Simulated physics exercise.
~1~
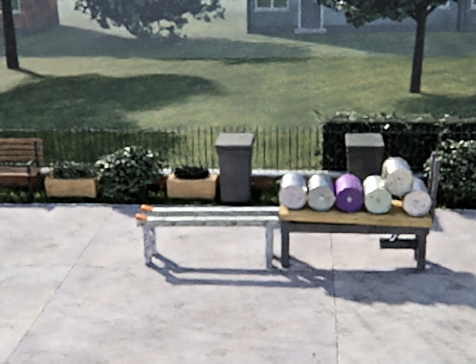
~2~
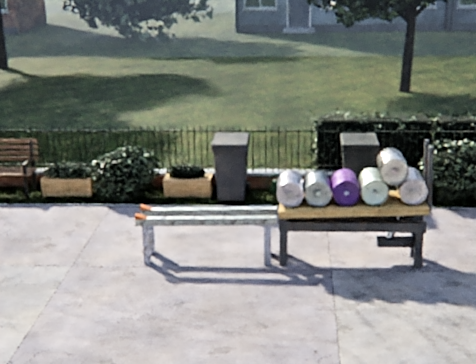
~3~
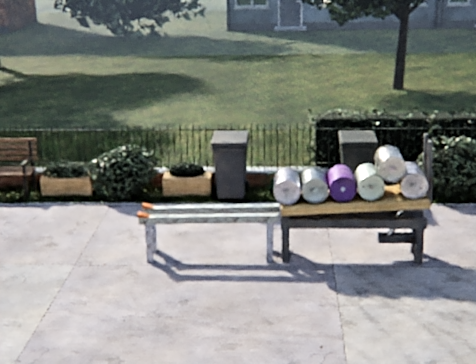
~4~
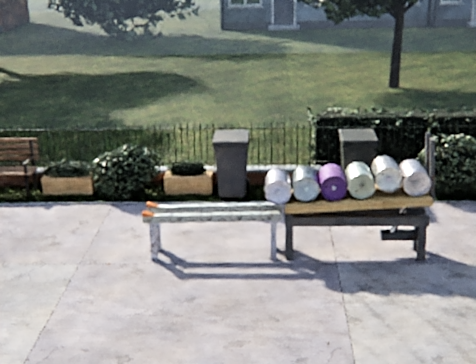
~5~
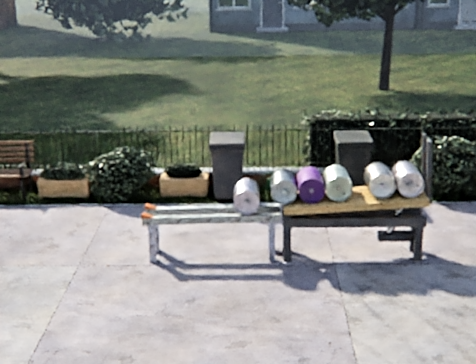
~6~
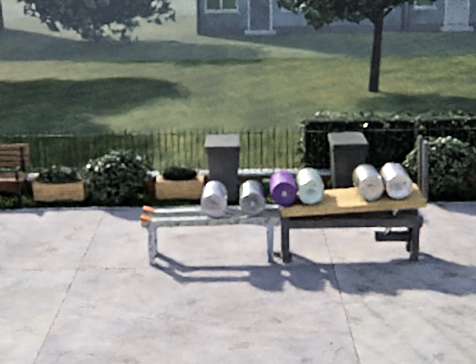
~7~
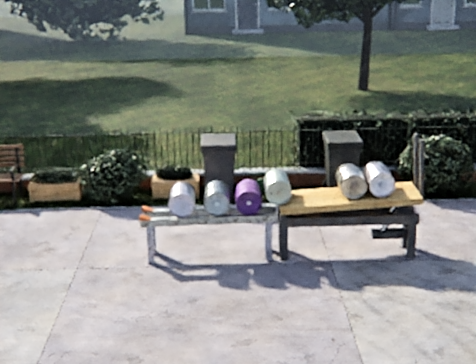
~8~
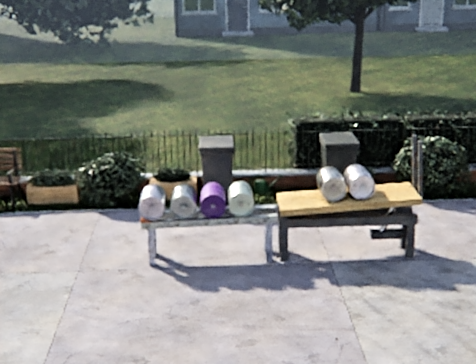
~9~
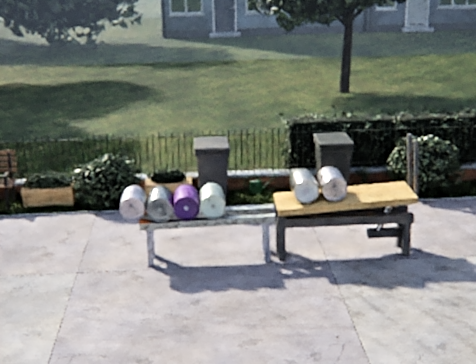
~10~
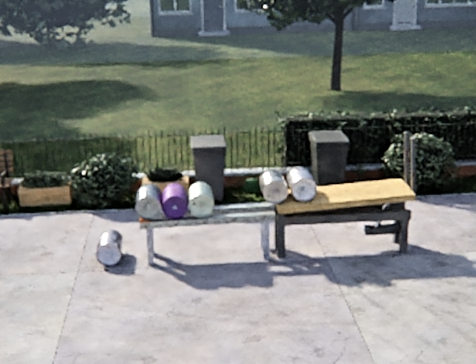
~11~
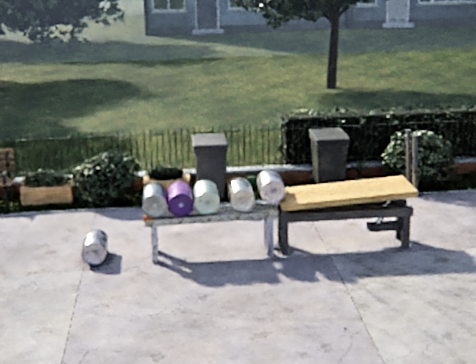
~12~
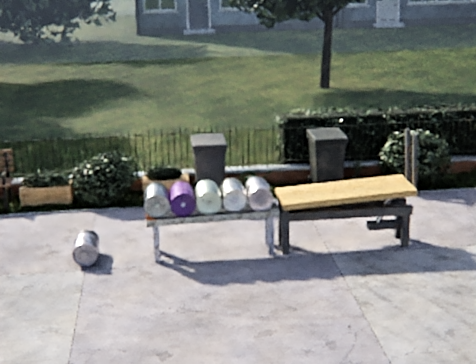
At first, six kegs sit on a yellowish deck at the right, five in a row with one perched on top, and a purple one stands out among the pale ones. The deck tips to the left, and the top keg settles down into the row. The leading keg rolls left onto the lower rack, followed by another pale one, the purple one and a fourth, while two lag behind on the deck. The first keg drops off the rack's left end onto the pavement. The last two roll across, leaving the deck empty. Five kegs end up side by side on the rack, purple second from the left, with one lying on the ground.
